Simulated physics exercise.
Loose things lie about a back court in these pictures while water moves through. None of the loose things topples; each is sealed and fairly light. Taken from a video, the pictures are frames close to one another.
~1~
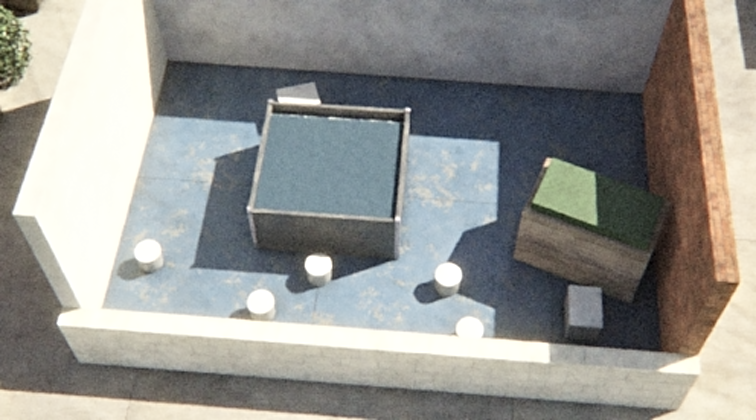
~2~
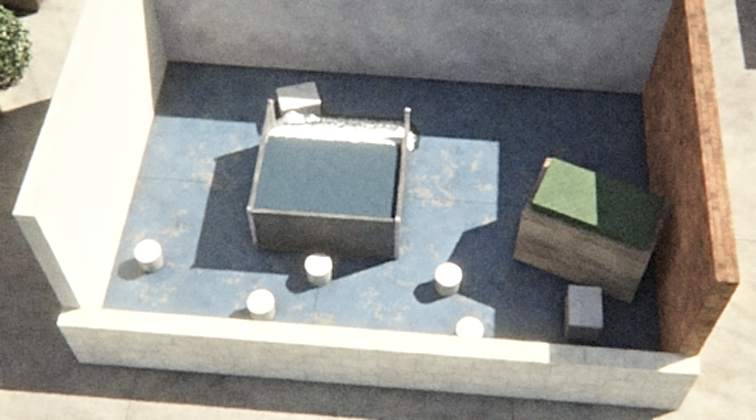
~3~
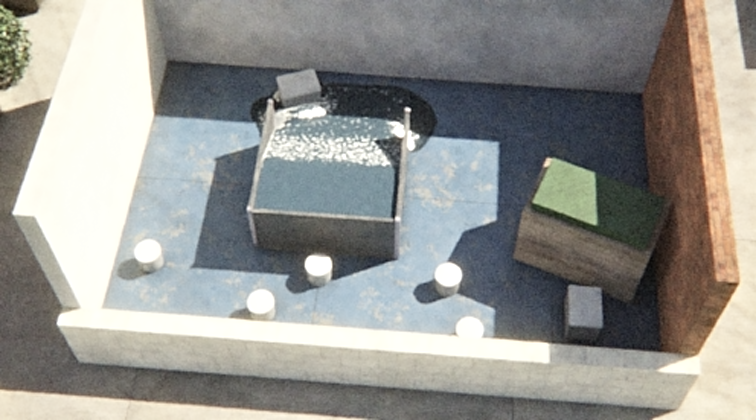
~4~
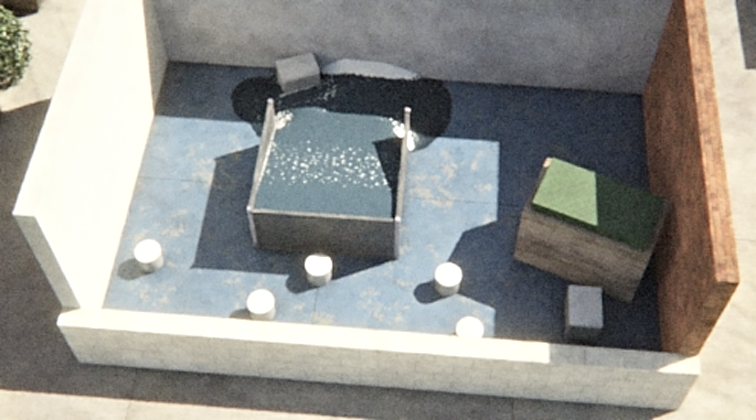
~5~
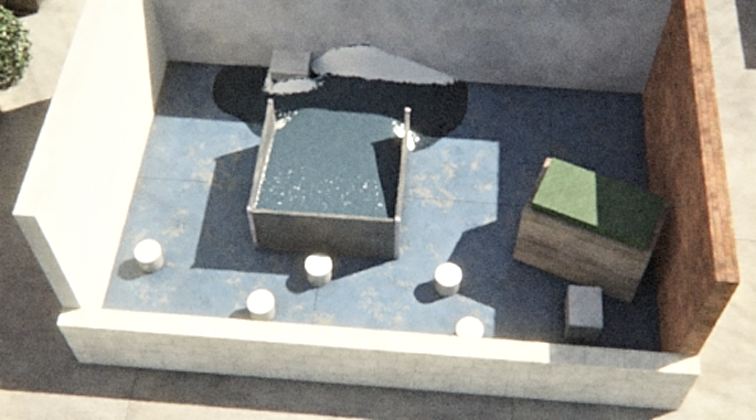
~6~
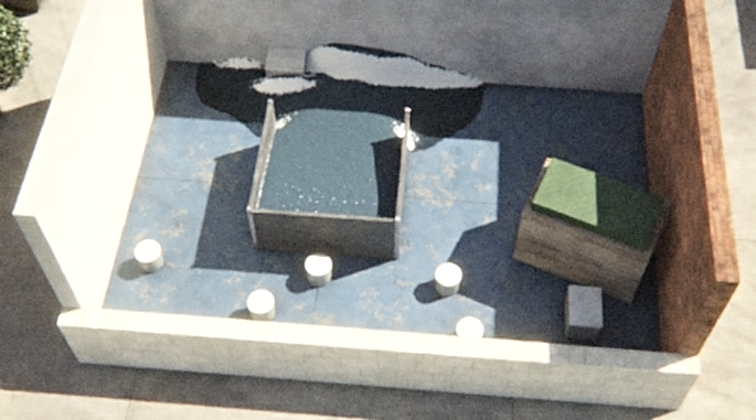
At the start, a walled court holds a square tank of dark water, with pale pails and boxes standing around it. The tank's back side opens and water pours out behind it, spreading in a dark pool to the back wall. A grey chest slides back toward that wall and slightly left, while the other objects stay put.
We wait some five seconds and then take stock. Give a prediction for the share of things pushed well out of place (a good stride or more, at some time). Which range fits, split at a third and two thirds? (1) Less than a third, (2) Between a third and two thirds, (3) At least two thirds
2.
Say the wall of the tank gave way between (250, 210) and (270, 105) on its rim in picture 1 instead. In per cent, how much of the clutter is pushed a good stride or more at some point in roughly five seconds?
Roughly 100 in a hundred.
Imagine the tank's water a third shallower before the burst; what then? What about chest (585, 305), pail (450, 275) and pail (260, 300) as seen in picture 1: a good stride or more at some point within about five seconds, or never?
Object 1: Didn't cover it. Object 2: Didn't cover it. Object 3: Didn't cover it.
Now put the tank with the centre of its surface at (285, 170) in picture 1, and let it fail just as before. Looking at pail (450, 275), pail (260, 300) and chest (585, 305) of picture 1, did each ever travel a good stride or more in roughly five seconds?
Results in order: Never that far / made it that far / never that far.
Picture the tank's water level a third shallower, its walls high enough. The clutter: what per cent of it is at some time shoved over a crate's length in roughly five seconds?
About 30 in every hundred loose things.
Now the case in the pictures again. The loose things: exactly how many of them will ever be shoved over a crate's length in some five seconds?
3 in total.
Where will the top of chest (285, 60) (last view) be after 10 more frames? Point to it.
Approximately at pixel (165, 113).
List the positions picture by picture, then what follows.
In the first frame, a chest at (298, 96), on the bottom; a pail at (147, 251) rests on the ground; 0 of 7 have shifted.
In the second frame, a chest at (298, 96), on the bottom; a pail at (147, 251) rests on the ground; 0 of 7 have shifted.
In the third frame, a chest at (298, 83), on the bottom, close to its start; a pail at (147, 251) rests on the ground; 1 of 7 have shifted.
In the fourth frame, a chest at (297, 66) rests on the ground, a stride from its start; a pail at (147, 251) rests on the ground; 1 of 7 have shifted.
In the fifth frame, a chest at (290, 61), on the bottom, a stride from its start; a pail at (147, 251) rests on the ground; 1 of 7 have shifted.
In the sixth frame, a chest at (286, 59) rests on the ground, a stride from its start; a pail at (147, 251), on the bottom; 1 of 7 have shifted.
A moment on, 1 of 7 are well off their spots; 1 afloat.
Next, 1 of 7 are well off their spots; 1 afloat.
Later, 2 of 7 are well off their spots; 1 afloat.
In the end, 3 of 7 are well off their spots, and 3 have been at some point; 4 afloat.
